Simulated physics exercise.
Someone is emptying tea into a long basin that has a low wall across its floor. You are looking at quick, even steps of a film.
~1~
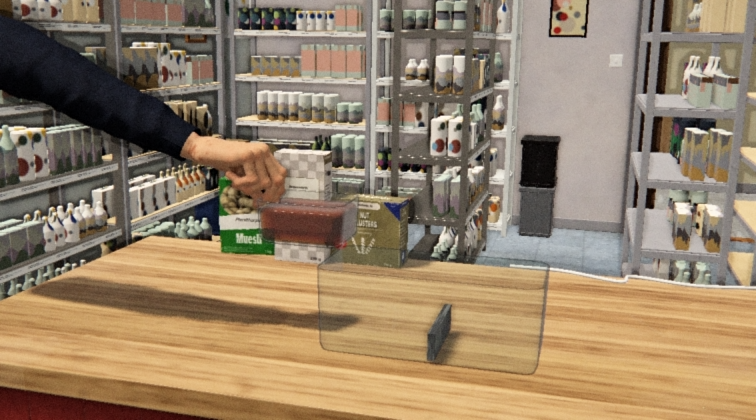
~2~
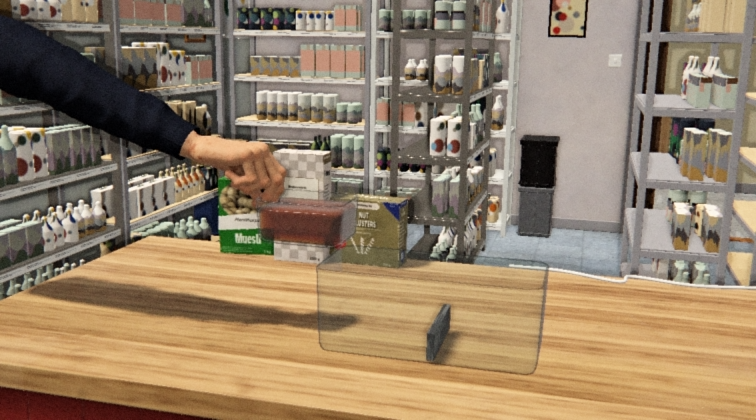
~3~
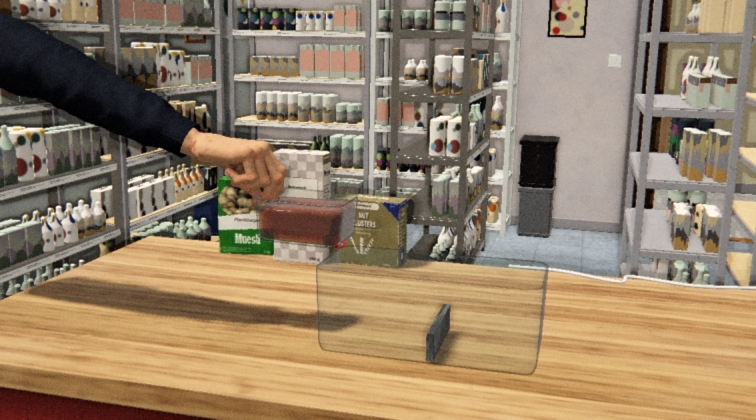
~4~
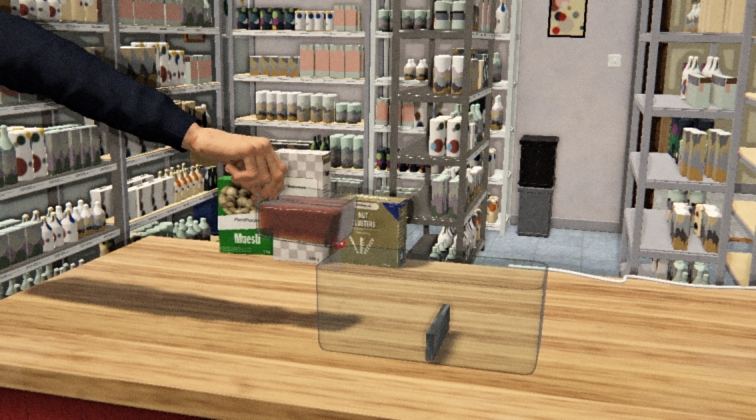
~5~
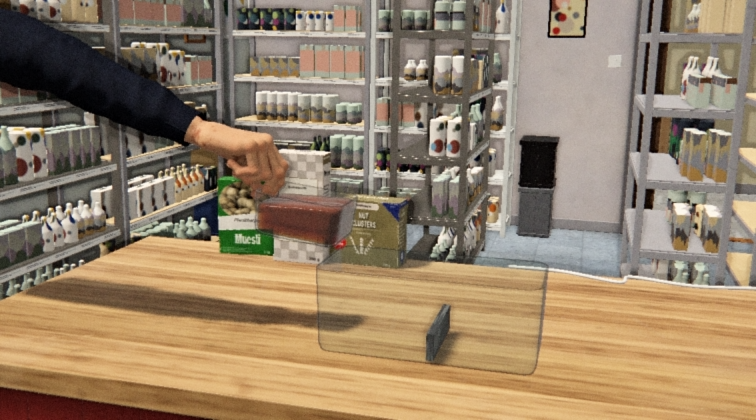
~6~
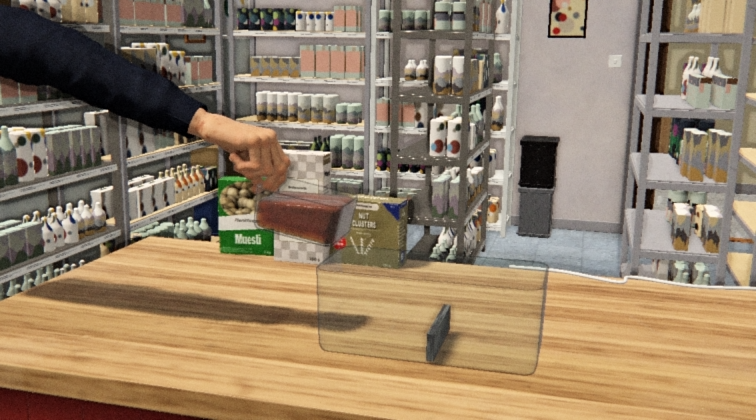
The video shows a hand holding a clear container of reddish-brown tea above a long, transparent basin on a wooden counter, with boxes behind it. The container stays nearly level at first, then tilts slightly toward the right.
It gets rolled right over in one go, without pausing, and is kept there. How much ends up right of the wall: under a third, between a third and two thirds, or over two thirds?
Low range.
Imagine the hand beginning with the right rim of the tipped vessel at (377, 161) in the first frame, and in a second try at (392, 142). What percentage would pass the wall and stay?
First try: 60 percent; second try: 80 percent.
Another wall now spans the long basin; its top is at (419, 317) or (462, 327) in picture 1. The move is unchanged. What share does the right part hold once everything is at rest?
Try 1: Some 35 %; try 2: 15 %.
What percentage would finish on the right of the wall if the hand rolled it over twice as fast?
Around 15 percent ends up there.
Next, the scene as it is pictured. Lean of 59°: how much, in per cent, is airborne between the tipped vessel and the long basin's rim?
It's close to 30 percent.
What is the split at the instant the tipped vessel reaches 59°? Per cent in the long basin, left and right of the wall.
Left: Some 15 %. Right: Some 0 %.
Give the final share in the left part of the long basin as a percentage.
Share approx. 95 %.
A moment on, the tilt is 59° and 54 per cent is still to pour, 15 is left of the wall and 0 right of it.
Next, the tilt is 92° and 10 per cent is still to pour, 78 is left of the wall and 4 right of it.
Then the tilt is 100° and 1 per cent is still to pour, 93 is left of the wall and 5 right of it.
Later the tilt is 100° and 0 per cent is still to pour, 94 is left of the wall and 5 right of it.
In the end 94 per cent lies left of the wall, 5 right of it and 0 outside.
